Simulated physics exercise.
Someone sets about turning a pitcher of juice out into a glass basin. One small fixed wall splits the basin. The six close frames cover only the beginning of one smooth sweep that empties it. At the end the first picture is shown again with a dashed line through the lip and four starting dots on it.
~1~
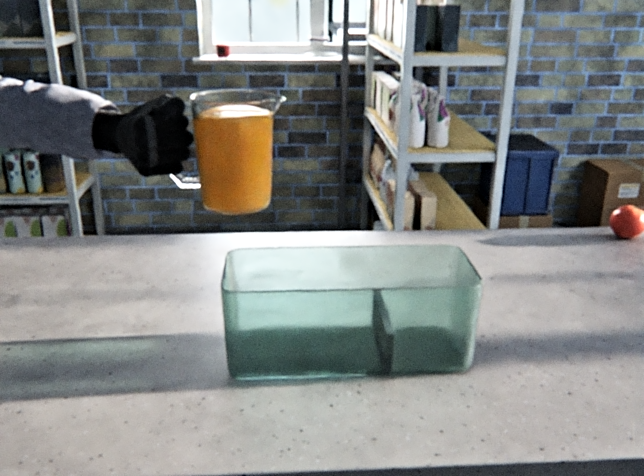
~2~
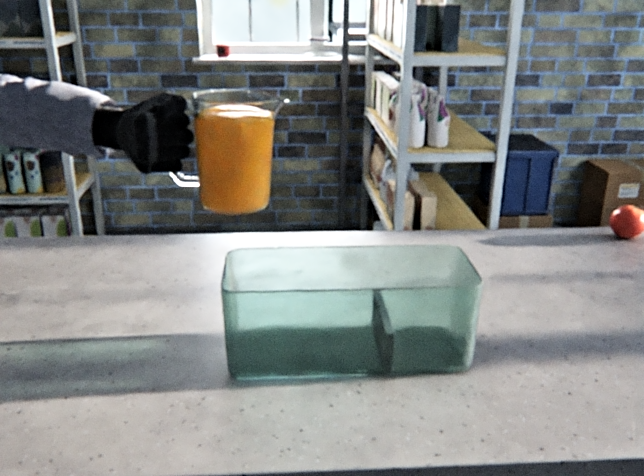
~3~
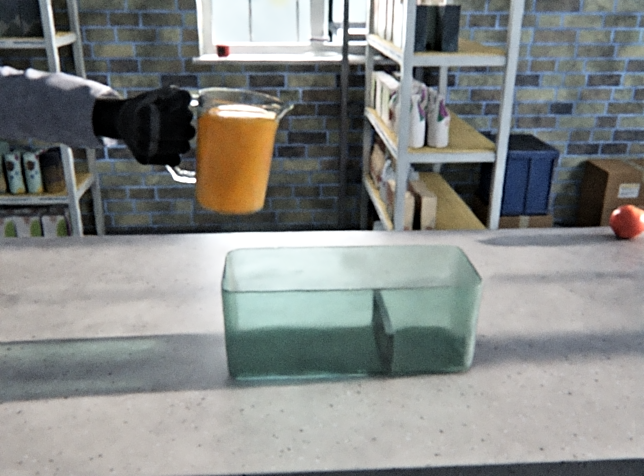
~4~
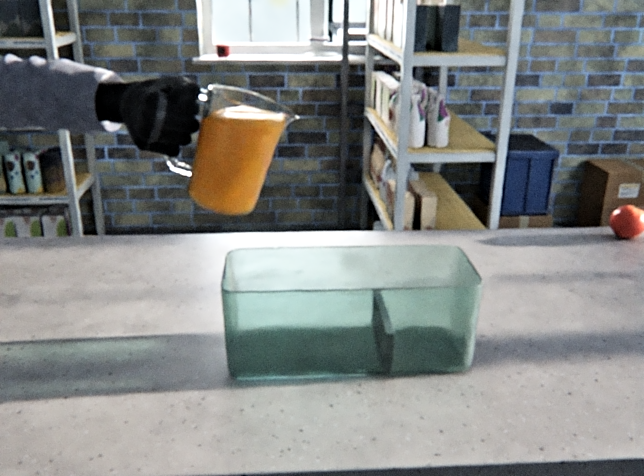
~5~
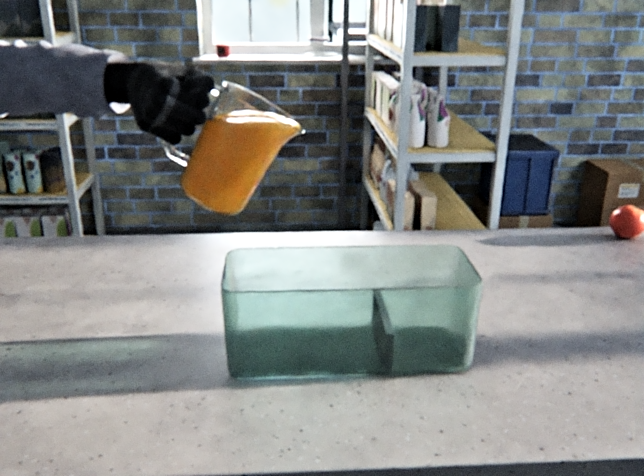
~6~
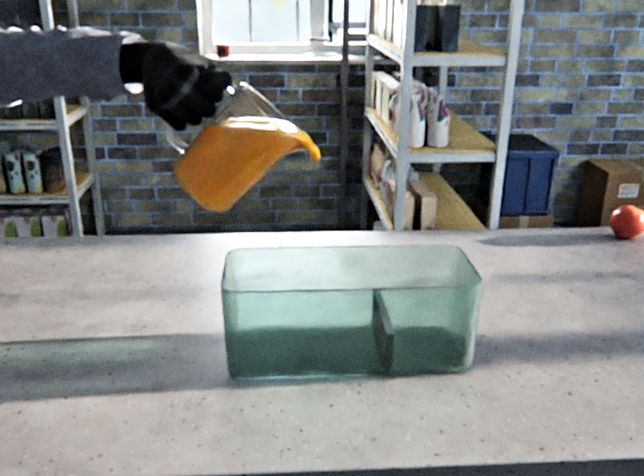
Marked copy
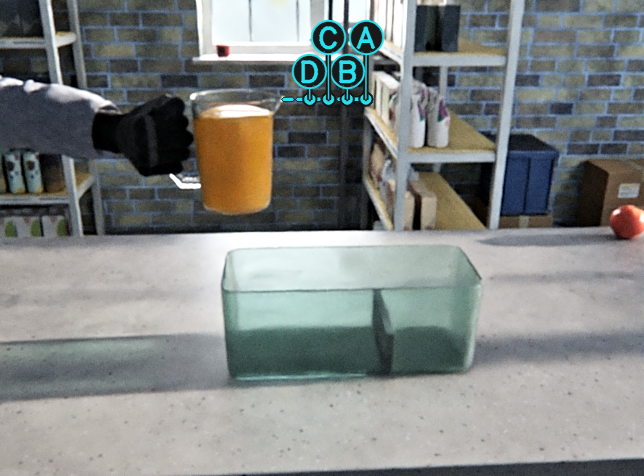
In a brick-walled room with shelves, a black-gloved hand holds a clear pitcher of orange juice upright above a divided glass basin on a grey counter. The hand slowly tilts the pitcher to the right, its lip lowering as the juice slants toward it. Finally, juice begins to curl over the lip.
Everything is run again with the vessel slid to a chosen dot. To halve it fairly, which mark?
It is C.
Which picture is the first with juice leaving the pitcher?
In picture 6.
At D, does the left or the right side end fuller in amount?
More ends on the left.
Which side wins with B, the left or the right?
The right side.
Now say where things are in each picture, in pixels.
The first picture shows upright, lip at (284, 99); basin from (228, 375) to (471, 367); top of the wall at (383, 309); nothing has left yet.
The second picture shows tipped about 2°, lip at (285, 101); nothing has left yet.
The third picture shows tipped about 8°, lip at (290, 107); nothing has left yet.
The fourth picture shows tipped about 17°, lip at (297, 116); nothing has left yet.
The fifth picture shows tipped about 30°, lip at (303, 131); nothing has left yet.
The sixth picture shows tipped about 44°, lip at (306, 148); juice is over the lip, down to (316, 157).
In cyan, A at (365, 99); B at (347, 99); C at (328, 99); D at (309, 99).
With A, about 8 % ends left of the wall and 89 % right of it; 3 % is lost outside.
With B, about 21 % ends left of the wall and 77 % right of it.
With C, about 54 % ends left of the wall and 45 % right of it.
With D, about 82 % ends left of the wall and 12 % right of it; 6 % is lost outside.
